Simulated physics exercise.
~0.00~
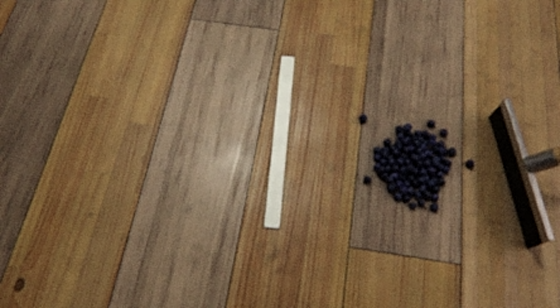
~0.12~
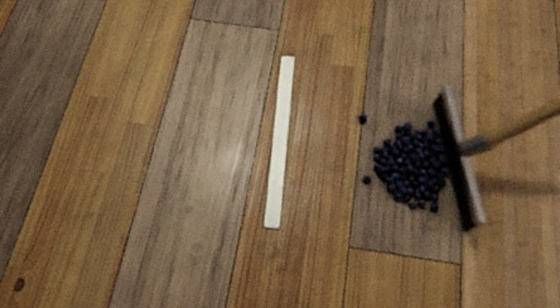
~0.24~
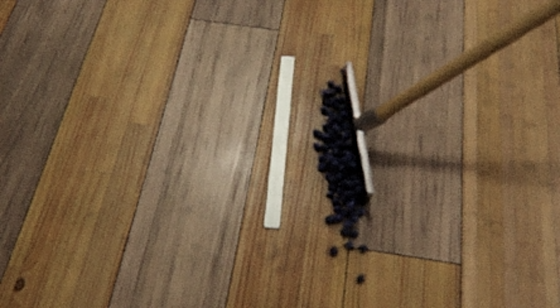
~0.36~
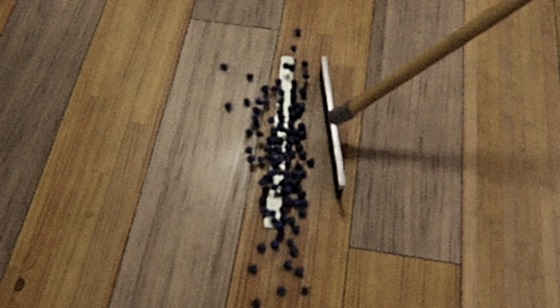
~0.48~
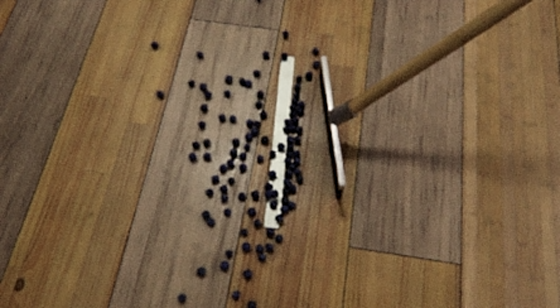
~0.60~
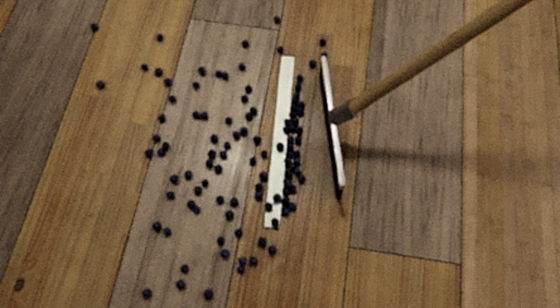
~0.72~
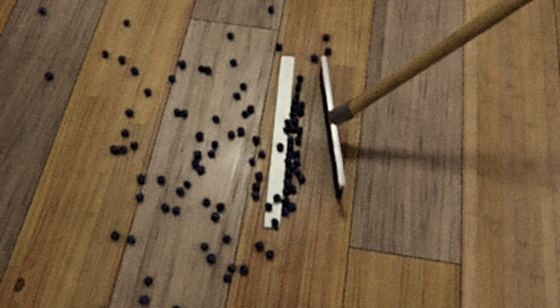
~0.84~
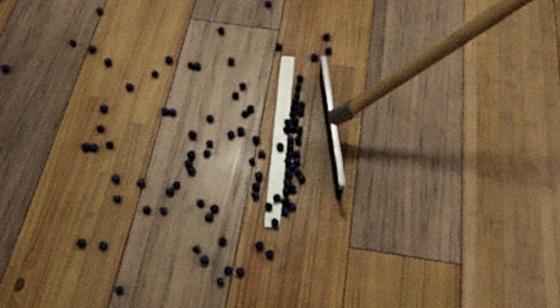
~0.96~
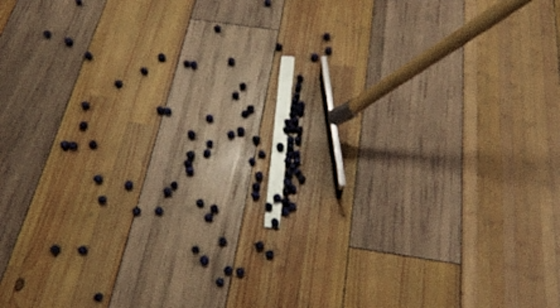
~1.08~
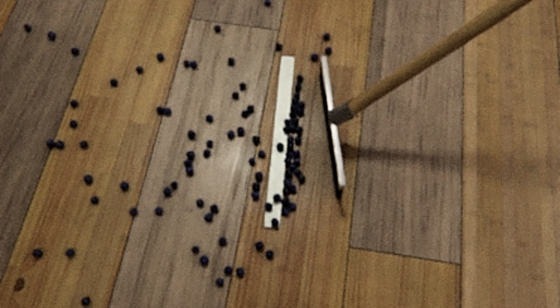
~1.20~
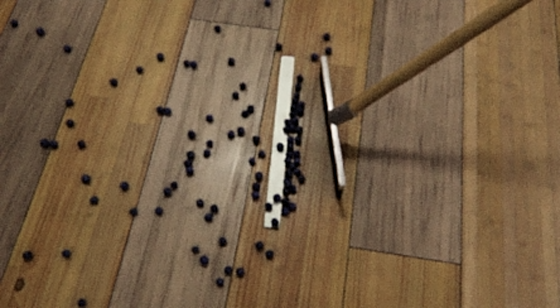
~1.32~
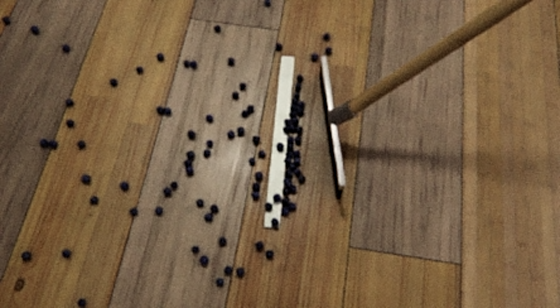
A squeegee pushes dark blueberries left into a pale strip, and many scatter beyond it.
